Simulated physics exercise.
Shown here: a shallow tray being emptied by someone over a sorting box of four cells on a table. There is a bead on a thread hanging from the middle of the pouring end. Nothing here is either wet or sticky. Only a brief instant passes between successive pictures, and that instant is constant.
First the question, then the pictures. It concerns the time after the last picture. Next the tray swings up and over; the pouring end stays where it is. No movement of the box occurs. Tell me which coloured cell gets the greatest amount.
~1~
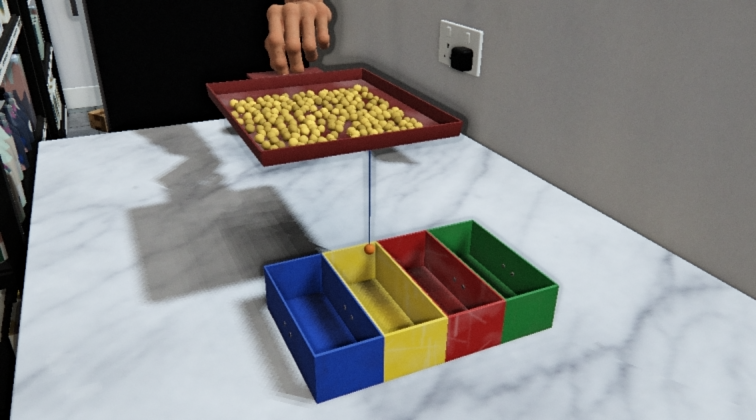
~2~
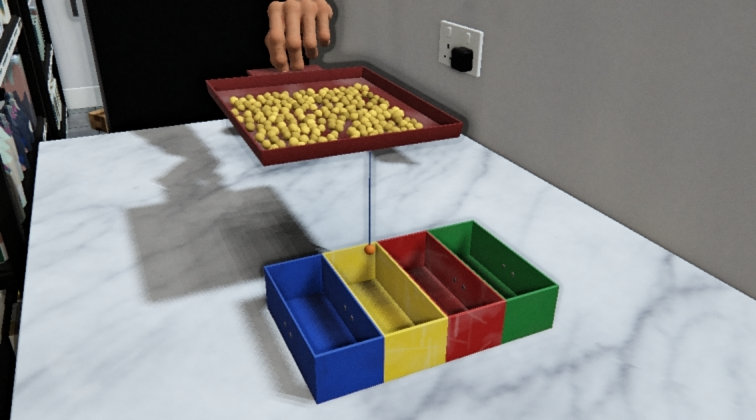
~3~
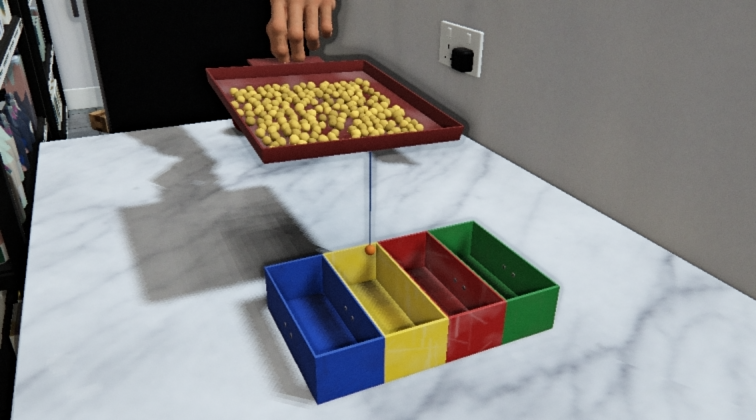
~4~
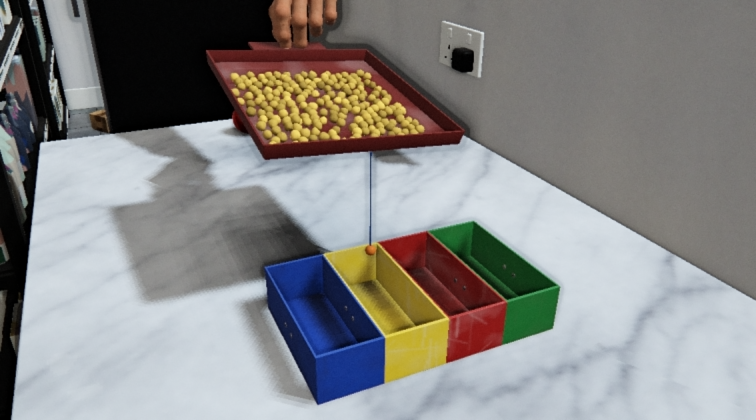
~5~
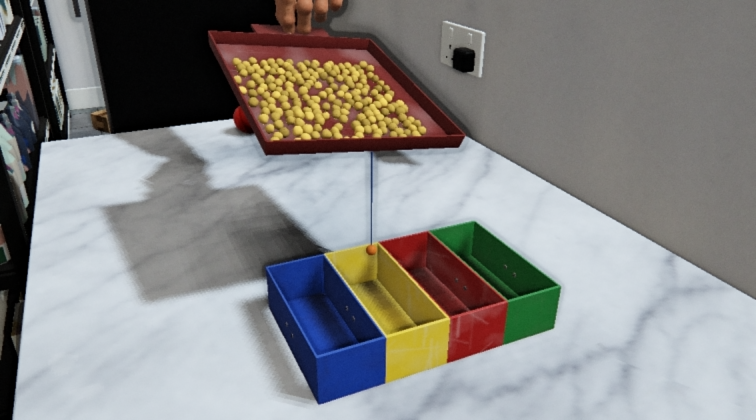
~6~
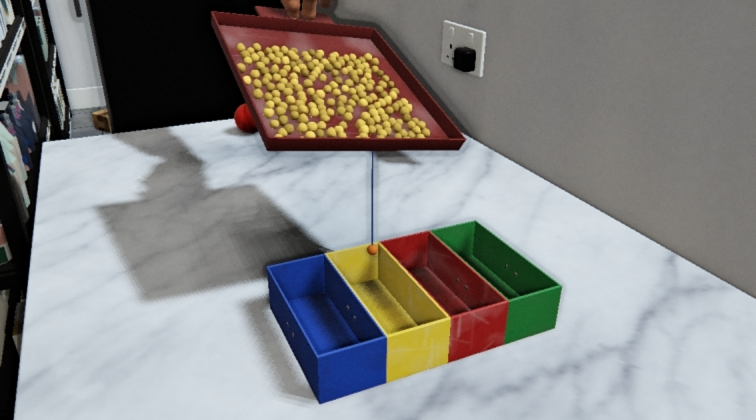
The greatest amount goes to the red cell.
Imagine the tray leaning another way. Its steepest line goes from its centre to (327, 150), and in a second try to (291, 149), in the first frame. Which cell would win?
Try 1 - the blue one / try 2 - the blue one.
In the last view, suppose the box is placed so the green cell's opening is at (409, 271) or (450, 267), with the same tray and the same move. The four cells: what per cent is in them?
Close to 30 in a hundred, then close to 80 in a hundred.
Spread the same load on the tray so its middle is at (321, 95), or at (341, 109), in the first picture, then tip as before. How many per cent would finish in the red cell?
You'd get near 60 percent first and near 60 percent after that.
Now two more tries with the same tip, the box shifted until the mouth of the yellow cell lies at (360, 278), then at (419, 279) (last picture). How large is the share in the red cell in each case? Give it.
You'd end up with around 30 per cent and then around 60 per cent.
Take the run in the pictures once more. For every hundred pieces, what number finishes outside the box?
Share outside: Near 0 %.
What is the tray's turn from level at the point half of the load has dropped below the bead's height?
About 110 degrees.
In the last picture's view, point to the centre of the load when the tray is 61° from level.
Near the pixel (392, 104).
Shortly afterwards, tray tipped steeply; all but a few on the tray; only a few falling or outside the box.
Next, tray tipped right over; all but a few on the tray; a little in the green cell; only a few in the red cell; only a few in the yellow cell.
Some moments later, tray tipped past a quarter turn; near half in the red cell; near a third in the green cell; a little in the yellow cell; only a few in the blue cell.
In the end, tray tipped past a quarter turn; near half in the red cell; near a third in the green cell; a little in the yellow cell; only a few in the blue cell.
